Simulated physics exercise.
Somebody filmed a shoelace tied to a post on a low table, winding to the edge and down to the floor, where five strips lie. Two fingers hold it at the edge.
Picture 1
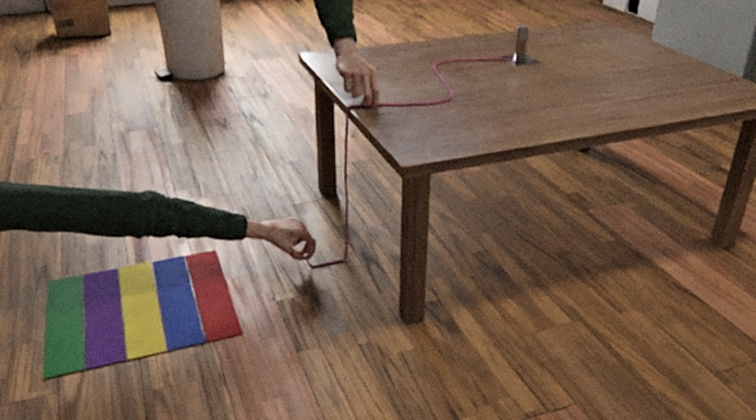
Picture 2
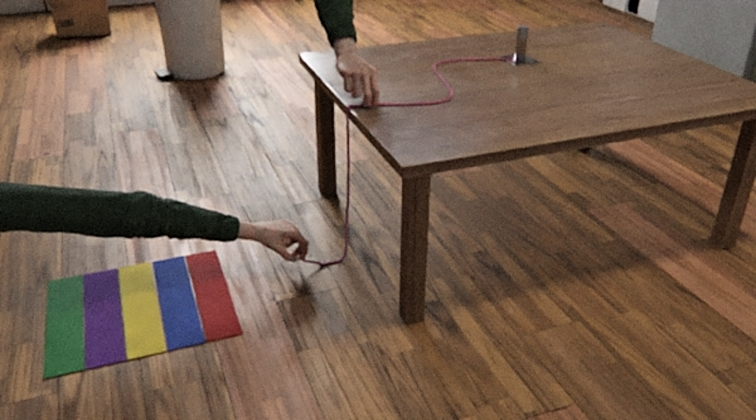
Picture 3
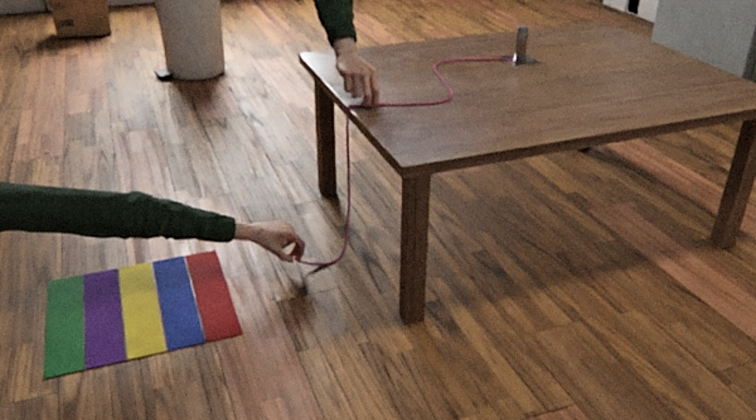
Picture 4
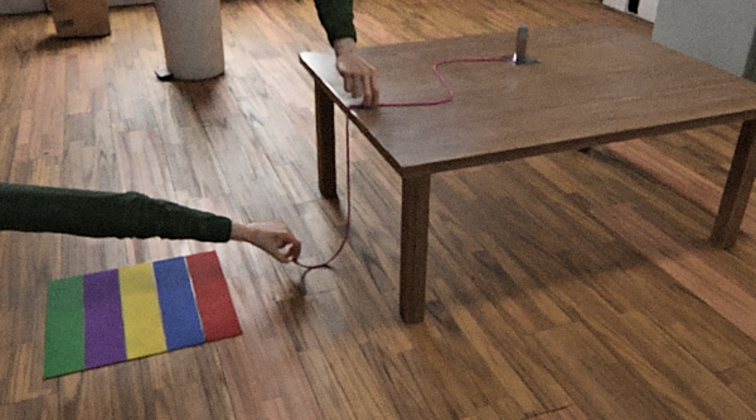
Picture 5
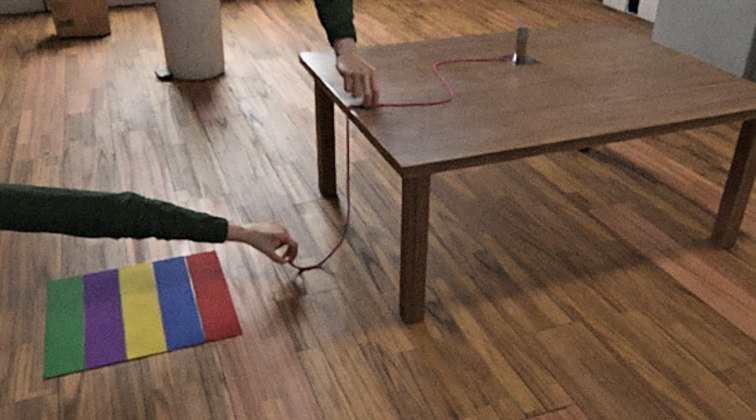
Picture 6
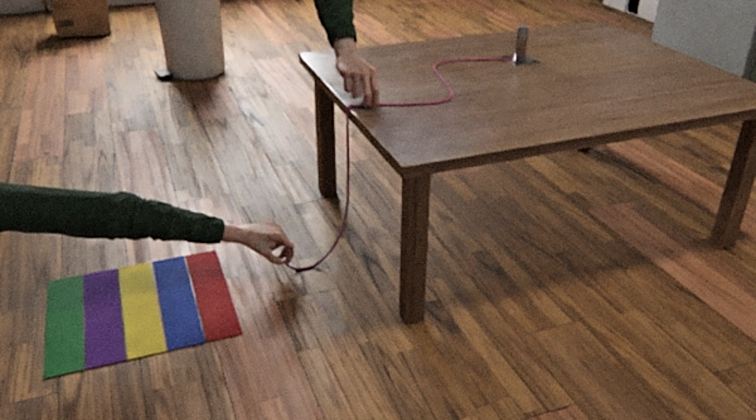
A hand near the floor drew the loose end of a thin reddish cord slightly left toward some colored strips, while another hand pressed the cord at the edge of a wooden table.
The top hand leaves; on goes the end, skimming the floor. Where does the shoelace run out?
Over purple.
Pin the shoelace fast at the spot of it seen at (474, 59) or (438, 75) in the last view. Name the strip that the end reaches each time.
It would be purple; yellow.
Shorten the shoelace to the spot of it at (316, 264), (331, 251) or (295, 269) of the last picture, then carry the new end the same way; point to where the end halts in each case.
The places are (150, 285), (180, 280) and (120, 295).
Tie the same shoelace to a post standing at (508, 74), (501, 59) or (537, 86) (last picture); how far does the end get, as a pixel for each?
Try by try, around (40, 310), (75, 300) and (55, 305).
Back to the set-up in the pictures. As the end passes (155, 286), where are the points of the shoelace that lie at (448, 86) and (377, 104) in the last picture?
Near (401, 87) and (333, 144).
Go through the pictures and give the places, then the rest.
In the first picture, end (306, 257); red (220, 320); blue (183, 328); yellow (144, 337); purple (105, 345); green (64, 354).
In the second picture, end (298, 258); shoelace through (476, 59) (436, 72) (449, 99) (367, 105) (348, 168) (346, 240).
In the third picture, end (295, 259).
In the fourth picture, end (291, 259); shoelace through (476, 59) (436, 72) (449, 99) (367, 105) (348, 168) (345, 240).
In the fifth picture, end (288, 260).
In the sixth picture, end (284, 261); shoelace through (476, 59) (436, 72) (449, 99) (367, 105) (348, 168) (337, 240).
Soon after, end near (155, 286); over yellow.
Then, end near (119, 294); over yellow.
At full stretch, end near (98, 298); over purple. The end stops over the purple strip.
